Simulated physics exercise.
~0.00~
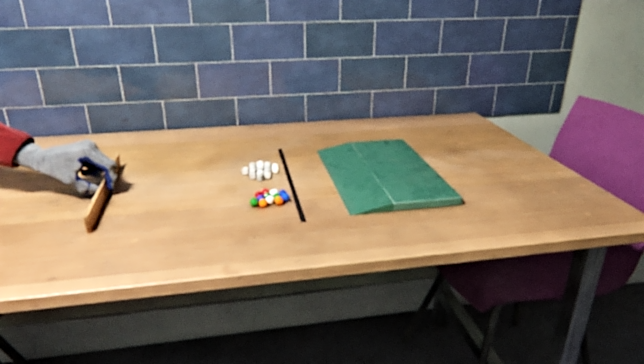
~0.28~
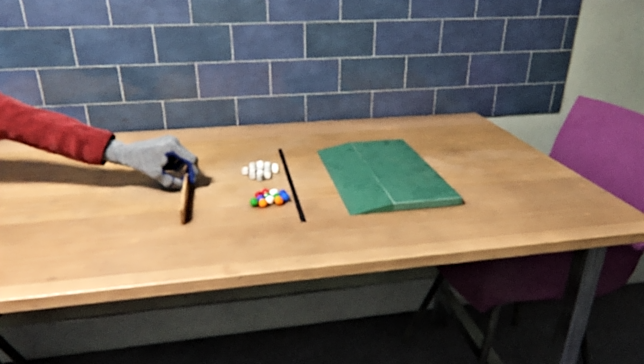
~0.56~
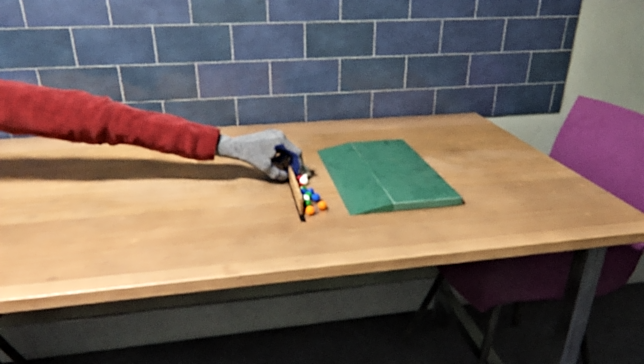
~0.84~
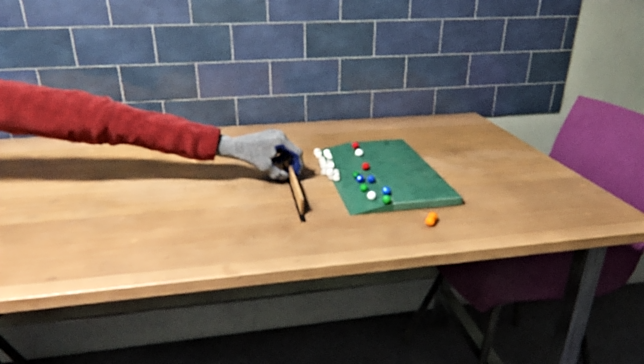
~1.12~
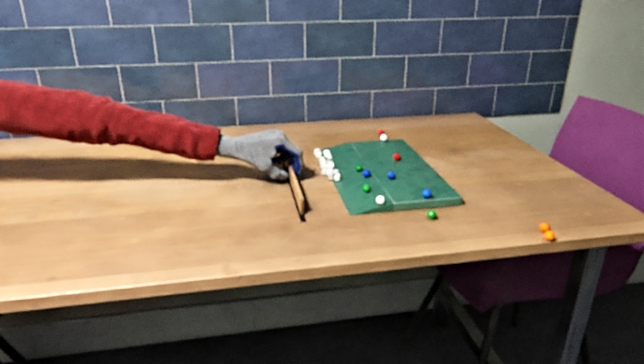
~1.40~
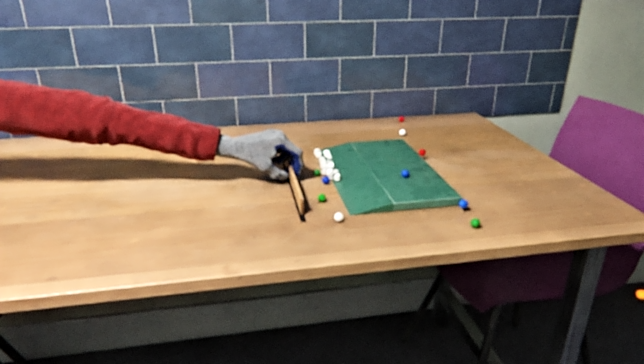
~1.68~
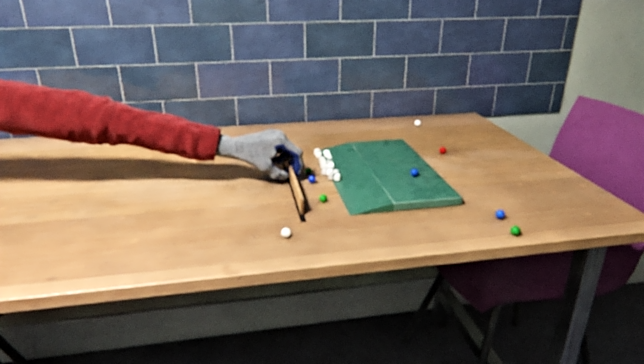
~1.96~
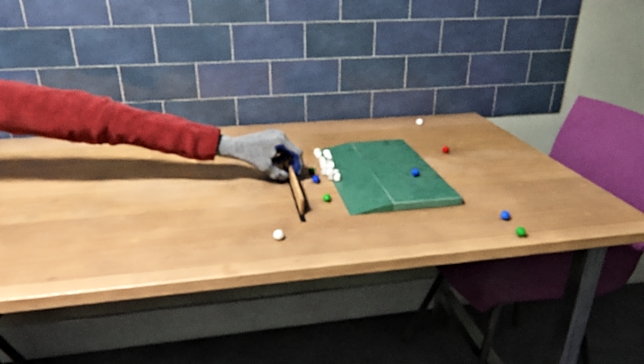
On a wooden table, a gloved hand sweeps coloured balls across a green slab, scattering them.
